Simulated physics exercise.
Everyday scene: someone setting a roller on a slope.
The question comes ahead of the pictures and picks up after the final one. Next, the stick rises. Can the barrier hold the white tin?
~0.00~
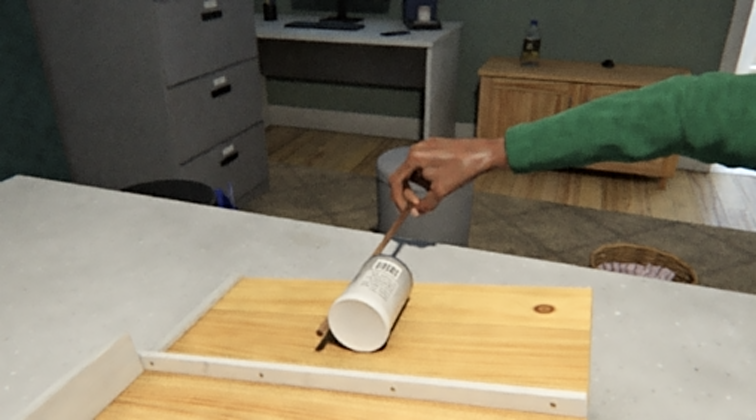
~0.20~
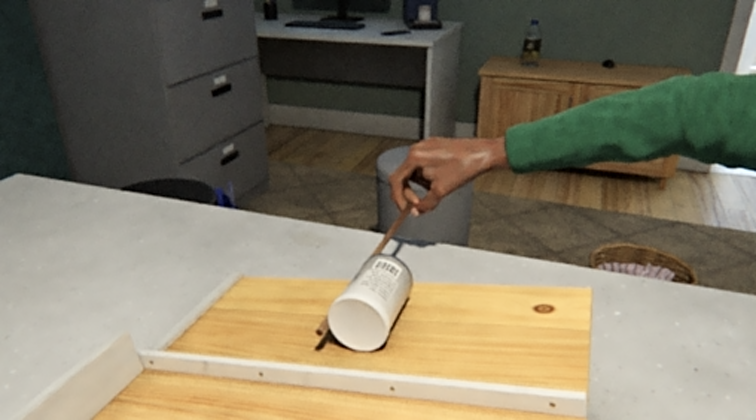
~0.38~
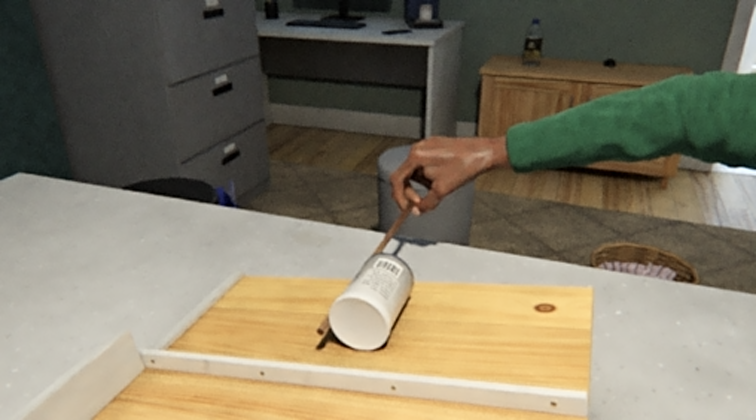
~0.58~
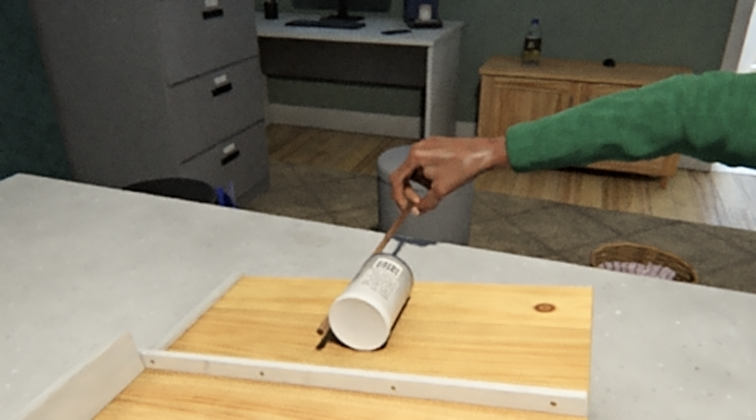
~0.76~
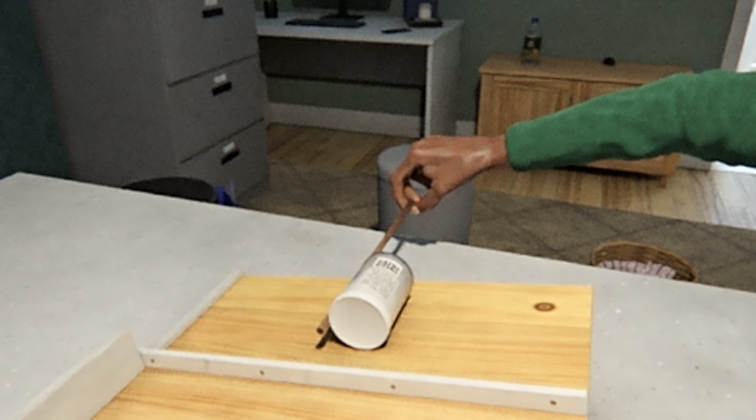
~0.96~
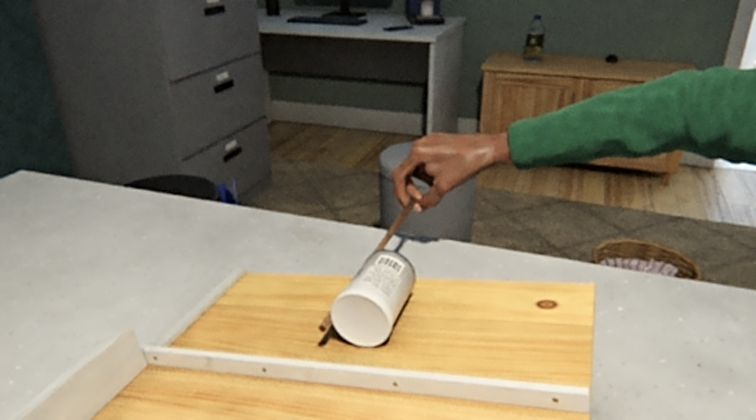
As it happens, the white tin tumbles off.
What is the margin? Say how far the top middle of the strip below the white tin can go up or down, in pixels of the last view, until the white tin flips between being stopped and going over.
8 pixels up.
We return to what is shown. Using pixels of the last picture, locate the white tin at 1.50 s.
Roughly at (276, 292).
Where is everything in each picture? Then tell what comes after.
Held back by the stick; white tin (373, 300); board (323, 369), in the first picture.
Held back by the stick; white tin (373, 300); board (323, 369), in the second picture.
Held back by the stick; white tin (374, 299); board (324, 368), in the third picture.
Held back by the stick; white tin (374, 299); board (324, 368), in the fourth picture.
Held back by the stick; white tin (374, 298); board (323, 367), in the fifth picture.
Held back by the stick; white tin (376, 296); board (326, 364), in the sixth picture.
After 1.50 s, white tin rolling on the board near (276, 292).
After 1.92 s, white tin off the board near (130, 284).
After 2.30 s, white tin off the board near (25, 261).
By the end (2.6 s), the white tin runs past the strip.
